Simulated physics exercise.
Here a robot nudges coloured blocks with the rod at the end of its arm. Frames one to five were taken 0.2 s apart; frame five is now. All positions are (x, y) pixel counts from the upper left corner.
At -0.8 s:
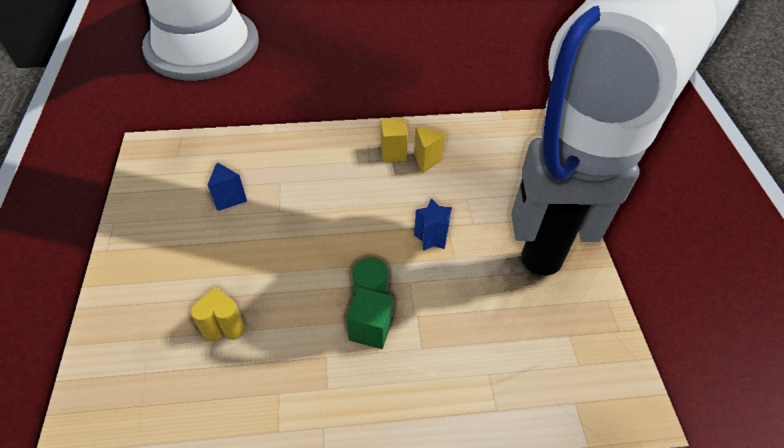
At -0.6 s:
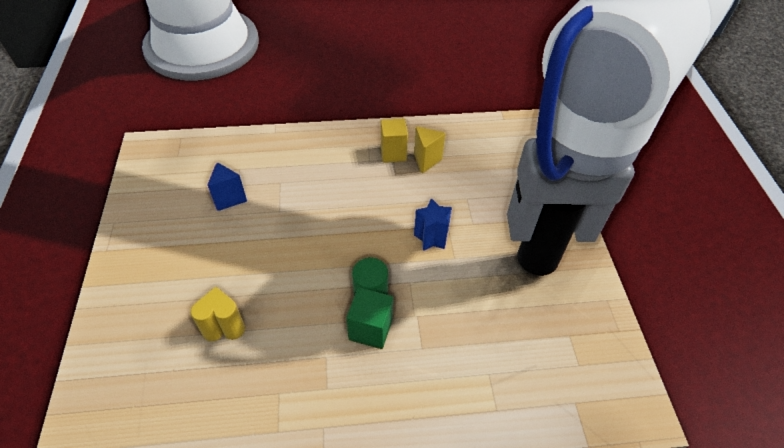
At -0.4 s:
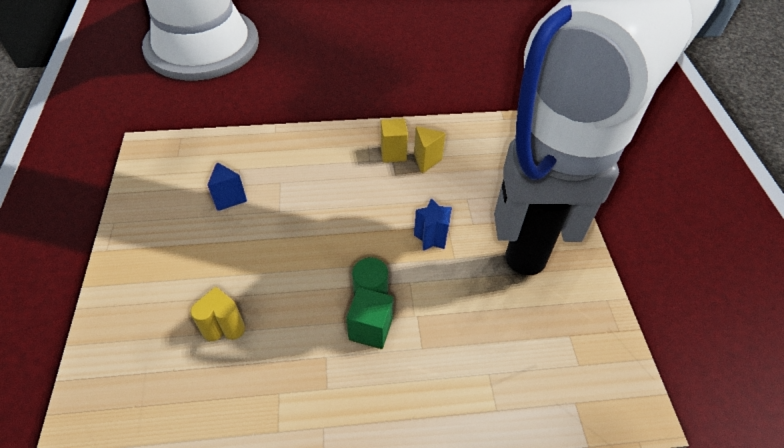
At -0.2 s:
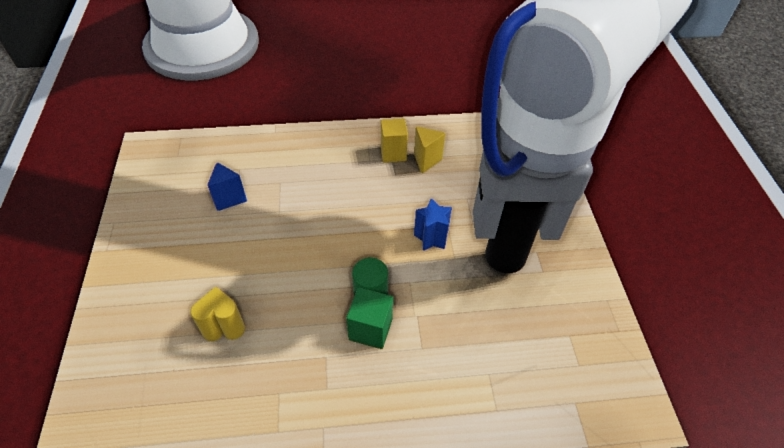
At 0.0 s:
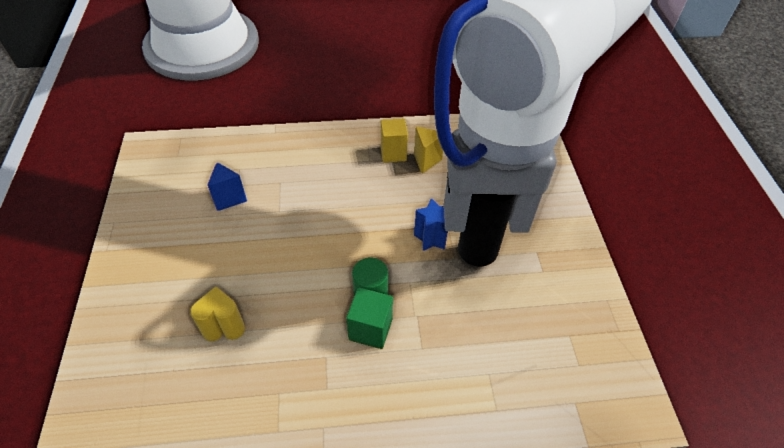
At first, a robot arm holds its black rod near the right side of a wooden board scattered with yellow, blue and green blocks, barely moving. Then the arm slides steadily left, bringing the rod close beside the blue star-shaped block, while all the blocks stay where they are.
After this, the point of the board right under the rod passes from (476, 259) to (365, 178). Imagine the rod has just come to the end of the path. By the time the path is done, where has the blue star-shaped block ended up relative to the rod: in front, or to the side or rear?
Once the path is finished, the blue star-shaped block lies beside or behind the rod.
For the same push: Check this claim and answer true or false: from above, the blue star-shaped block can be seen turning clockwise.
The statement is incorrect.
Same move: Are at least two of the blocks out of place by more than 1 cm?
Answer: No.
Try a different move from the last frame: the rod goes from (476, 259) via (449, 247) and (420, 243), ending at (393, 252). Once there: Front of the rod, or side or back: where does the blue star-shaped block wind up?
Answer: Slipped away.
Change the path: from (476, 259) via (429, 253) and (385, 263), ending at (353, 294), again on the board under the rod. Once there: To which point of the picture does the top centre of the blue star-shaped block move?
I'd guess (412, 201).
What follows on the original path. One third of the way, rod (436, 220); blue star-shaped block (405, 201).
Two thirds of the way, rod (399, 193); blue star-shaped block (373, 191), turned 50° anticlockwise.
At the end, rod (365, 168); yellow square not moved; blue star-shaped block (370, 190), turned 70° anticlockwise.
